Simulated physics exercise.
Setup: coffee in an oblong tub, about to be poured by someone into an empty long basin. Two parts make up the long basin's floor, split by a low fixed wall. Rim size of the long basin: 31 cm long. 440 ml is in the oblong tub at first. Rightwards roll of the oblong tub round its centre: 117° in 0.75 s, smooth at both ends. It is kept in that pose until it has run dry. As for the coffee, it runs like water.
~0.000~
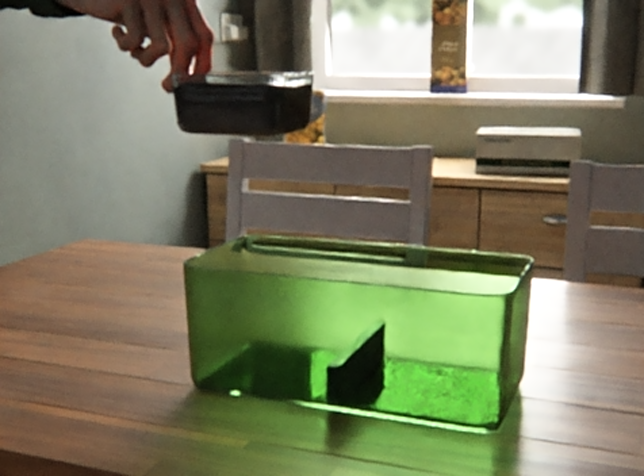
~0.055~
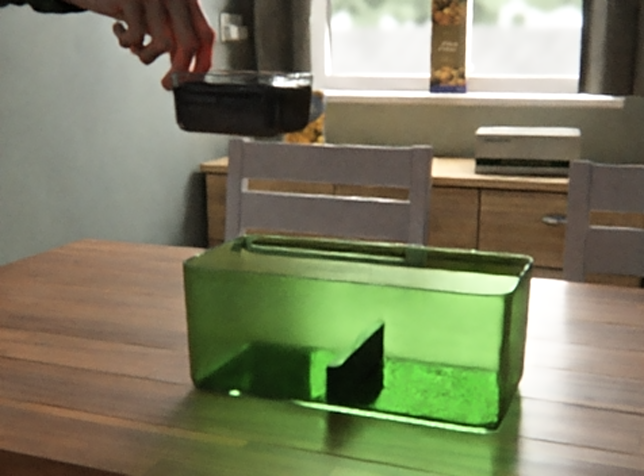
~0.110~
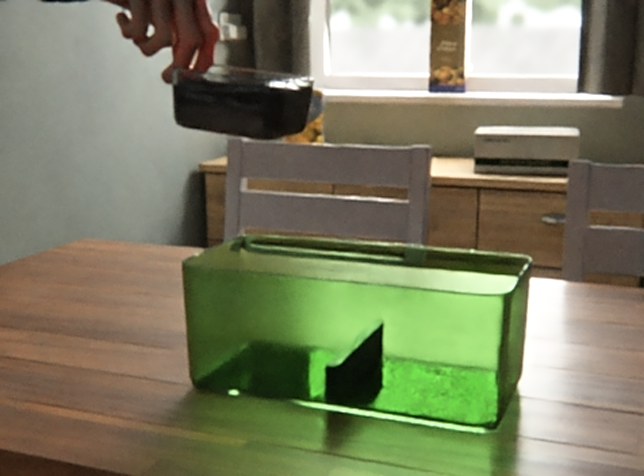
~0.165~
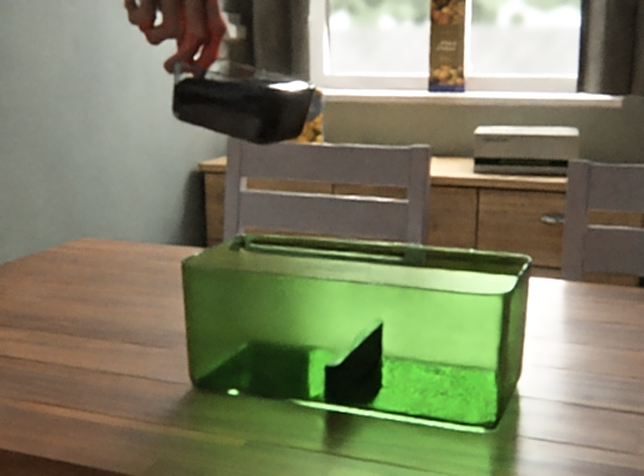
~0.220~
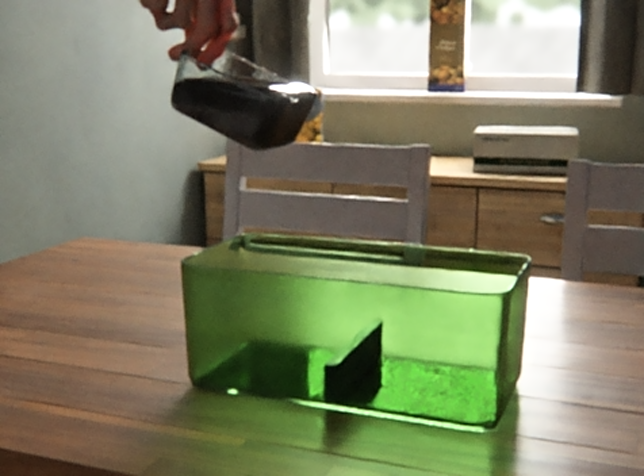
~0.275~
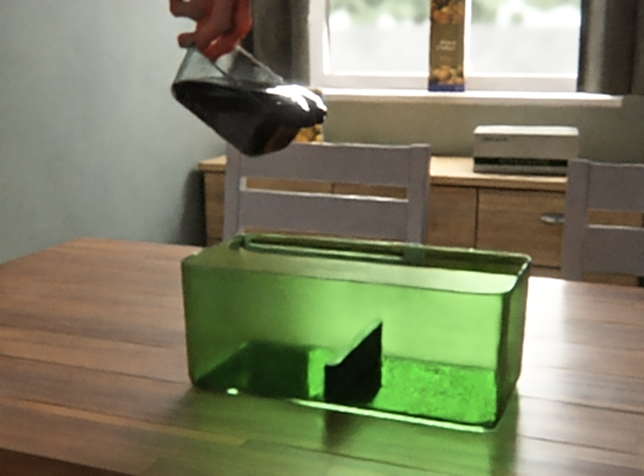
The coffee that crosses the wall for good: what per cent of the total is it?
It is about 60 per cent of the total.
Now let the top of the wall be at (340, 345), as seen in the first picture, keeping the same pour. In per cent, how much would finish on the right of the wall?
In that case, some 75 percent.
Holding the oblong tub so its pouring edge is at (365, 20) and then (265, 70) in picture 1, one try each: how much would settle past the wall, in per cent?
85 then 5 %.
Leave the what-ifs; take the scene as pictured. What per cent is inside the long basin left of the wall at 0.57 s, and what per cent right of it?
Around 14 percent on the left and 42 on the right.
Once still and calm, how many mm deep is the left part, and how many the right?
Depths at rest: Left around 8 mm, right around 12 mm.
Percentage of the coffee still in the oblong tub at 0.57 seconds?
Near 9 in a hundred.
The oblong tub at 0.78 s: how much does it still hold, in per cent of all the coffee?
Remaining share: Approx. 0 %.
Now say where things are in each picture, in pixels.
Tilt 0°; pouring edge (299, 77); surface from (197, 83) to (299, 85); the long basin's rim runs from (215, 250) to (522, 277); the wall's top is at (358, 344), in the first picture.
Tilt 2°; pouring edge (299, 78); surface from (196, 82) to (299, 85), in the second picture.
Tilt 6°; pouring edge (299, 83); surface from (197, 80) to (300, 86), in the third picture.
Tilt 13°; pouring edge (301, 91); surface from (197, 79) to (302, 87), in the fourth picture.
Tilt 23°; pouring edge (301, 102); surface from (198, 80) to (302, 93); 3 per cent is over the edge, in the fifth picture.
Tilt 35°; pouring edge (300, 115); surface from (198, 79) to (298, 100); 10 per cent is over the edge, in the sixth picture.
After 0.57 s the tilt is 101° and 9 per cent is still to pour, 14 is left of the wall and 42 right of it.
After 0.78 s the tilt is 117° and 0 per cent is still to pour, 36 is left of the wall and 61 right of it.
After 1.01 s the tilt is 117° and 0 per cent is still to pour, 39 is left of the wall and 60 right of it.
After 1.25 s the tilt is 117° and 0 per cent is still to pour, 39 is left of the wall and 60 right of it.
In the end 39 per cent lies left of the wall, 60 right of it and 1 outside.
